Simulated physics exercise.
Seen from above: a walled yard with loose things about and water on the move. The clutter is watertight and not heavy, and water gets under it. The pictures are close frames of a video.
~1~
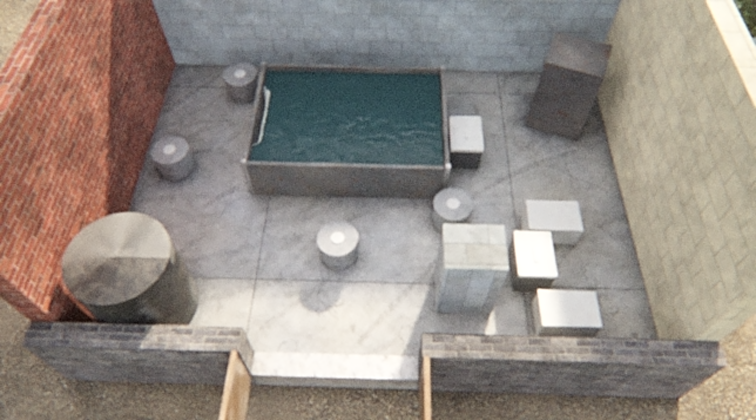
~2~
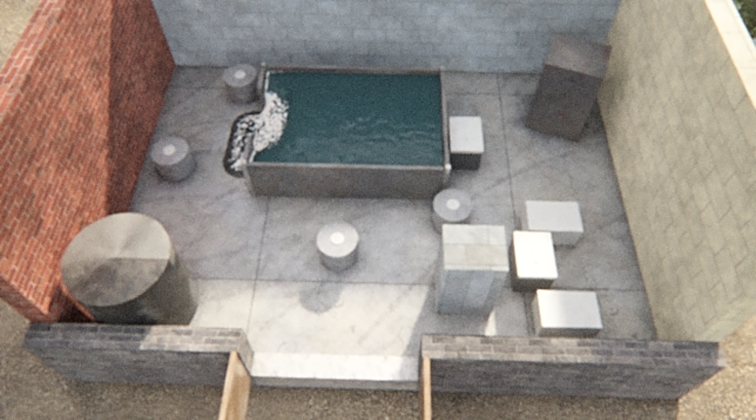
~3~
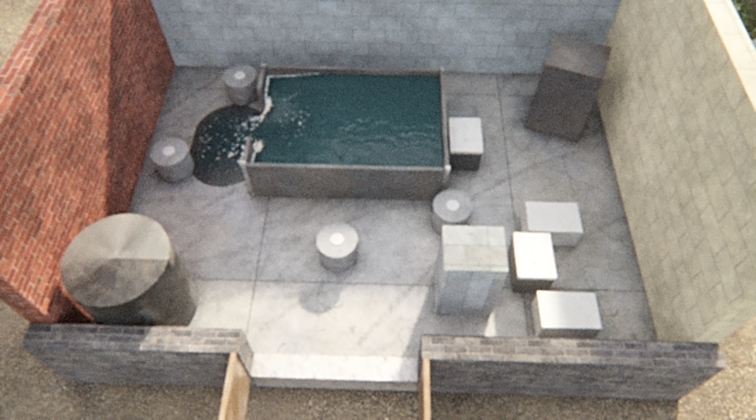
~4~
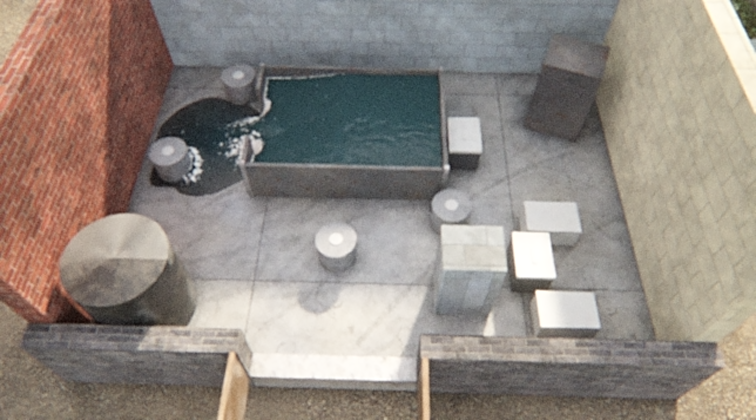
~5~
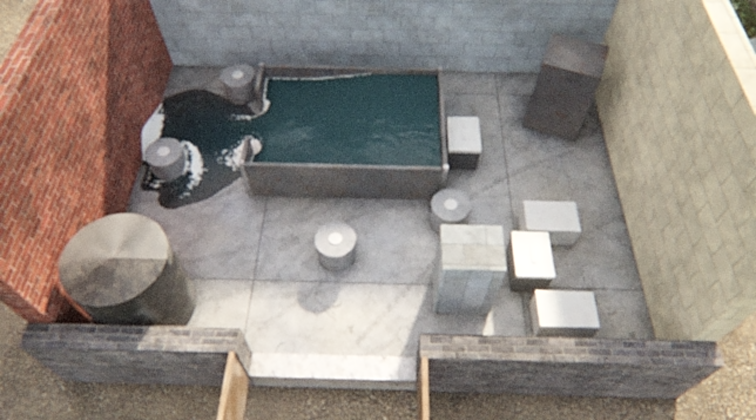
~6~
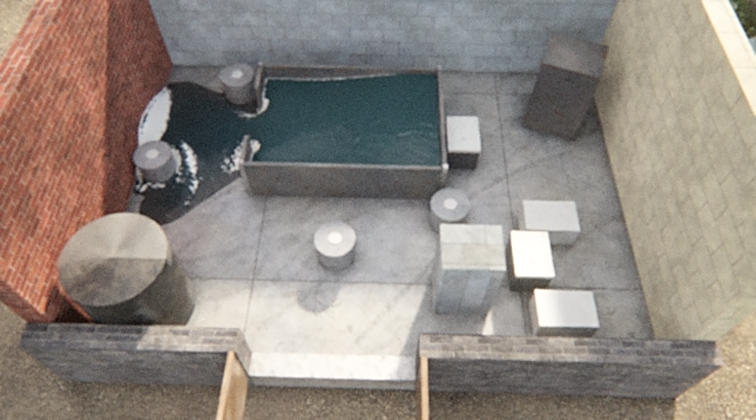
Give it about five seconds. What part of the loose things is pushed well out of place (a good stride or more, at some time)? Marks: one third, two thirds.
That comes to under a third.
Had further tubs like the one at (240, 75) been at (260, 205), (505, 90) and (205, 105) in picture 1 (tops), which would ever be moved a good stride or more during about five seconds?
In turn: No, not that far, shifted that much.
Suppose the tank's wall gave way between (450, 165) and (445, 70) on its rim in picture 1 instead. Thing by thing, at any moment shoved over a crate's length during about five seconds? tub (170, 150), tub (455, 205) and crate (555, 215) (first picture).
One after the other: Less than that, no, yes.
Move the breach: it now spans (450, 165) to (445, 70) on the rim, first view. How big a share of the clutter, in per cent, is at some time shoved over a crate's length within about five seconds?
I make it 40 per cent.
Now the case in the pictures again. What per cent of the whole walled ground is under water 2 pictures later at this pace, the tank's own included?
Near 25 in a hundred.
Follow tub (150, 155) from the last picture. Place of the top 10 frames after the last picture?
Close to (126, 230).
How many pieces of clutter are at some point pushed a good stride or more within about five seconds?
The number is 1.
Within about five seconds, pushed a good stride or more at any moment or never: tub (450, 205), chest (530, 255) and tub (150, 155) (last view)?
In turn: No, no, yes.
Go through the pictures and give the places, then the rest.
In the first picture, a tub at (170, 150) rests on the ground; a tub at (338, 238), on the bottom; 0 of 8 have shifted.
In the second picture, a tub at (169, 150) rests on the ground; a tub at (337, 239) rests on the ground; 0 of 8 have shifted.
In the third picture, a tub at (169, 151) rests on the ground; a tub at (337, 240), on the bottom; 0 of 8 have shifted.
In the fourth picture, a tub at (168, 151) rests on the ground; a tub at (336, 239) rests on the ground; 0 of 8 have shifted.
In the fifth picture, a tub at (164, 152), on the bottom, close to its start; a tub at (335, 239) rests on the ground; 0 of 8 have shifted.
In the sixth picture, a tub at (152, 154), on the bottom, close to its start; a tub at (335, 238), on the bottom; 1 of 8 have shifted.
A moment on, 0 of 8 are well off their spots; 0 afloat.
Next, 1 of 8 are well off their spots; 1 afloat.
Later, 1 of 8 are well off their spots; 1 afloat.
In the end, 1 of 8 are well off their spots, and 1 have been at some point; 0 afloat.
